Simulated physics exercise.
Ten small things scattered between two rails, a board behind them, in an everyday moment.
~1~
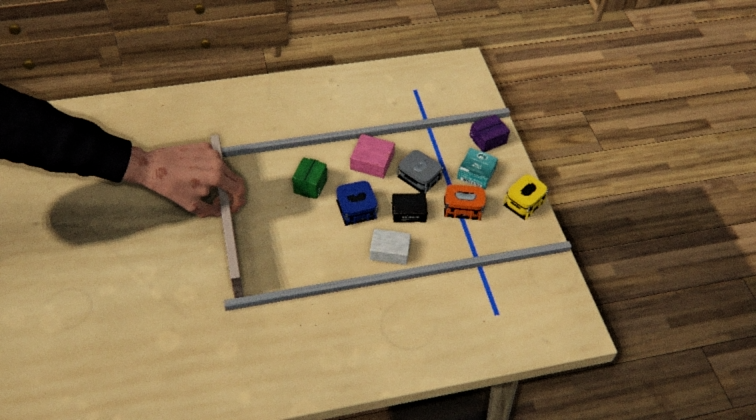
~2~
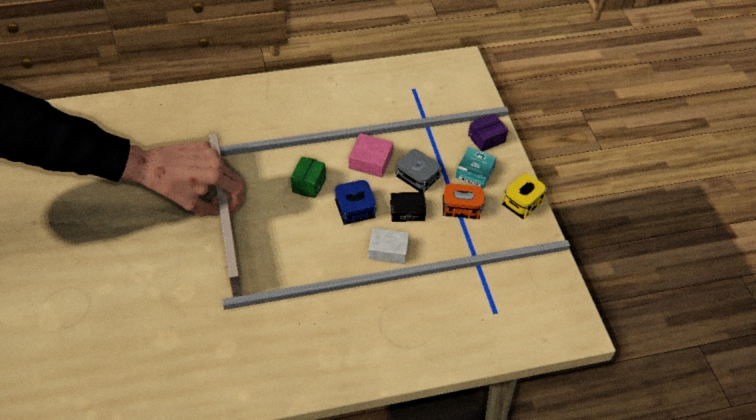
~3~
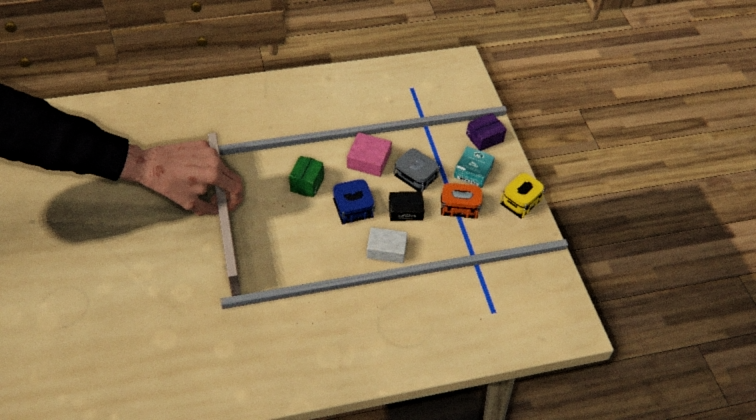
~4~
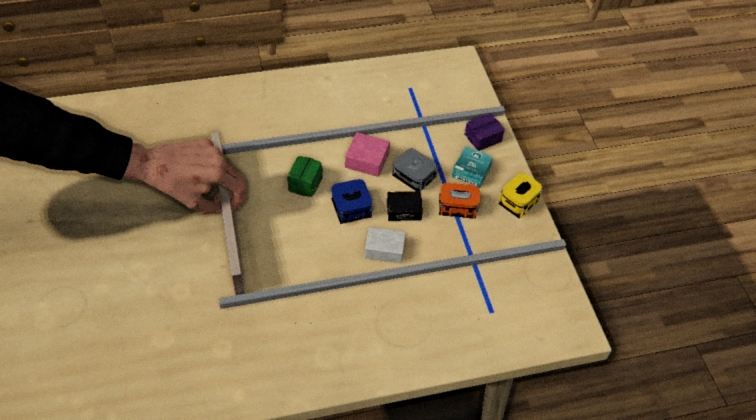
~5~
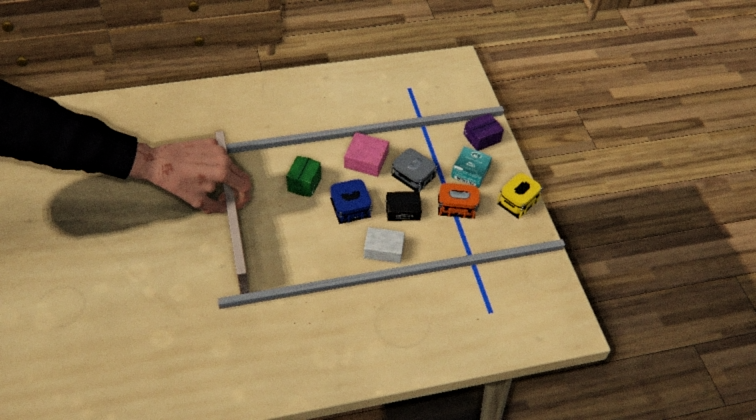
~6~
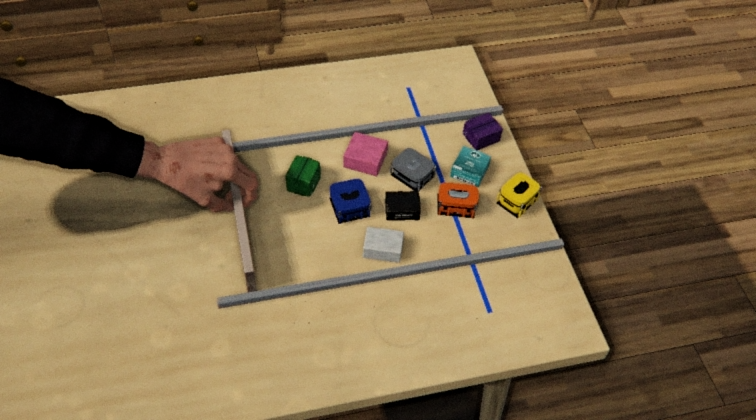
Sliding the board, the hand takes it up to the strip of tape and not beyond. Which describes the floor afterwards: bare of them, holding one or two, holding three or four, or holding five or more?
From what happens, the ones that come off the end make one or two in total.
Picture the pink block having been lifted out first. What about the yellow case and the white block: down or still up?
Well, the yellow case goes off the edge while the white block is still there.
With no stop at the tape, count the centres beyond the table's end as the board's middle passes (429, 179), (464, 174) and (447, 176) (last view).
That makes 1, 3, 1.
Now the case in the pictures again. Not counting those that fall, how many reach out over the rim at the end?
The total would be 2.
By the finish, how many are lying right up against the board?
Well, it touches 4.
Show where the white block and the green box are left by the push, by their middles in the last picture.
Listed as asked: First (478, 224), and then (451, 159).
Soon after, none off yet; yellow case at rest near (519, 195); purple box at rest near (483, 132); turquoise box at rest near (471, 166).
At rest, the number that fall off is one or two; fallen, yellow case.
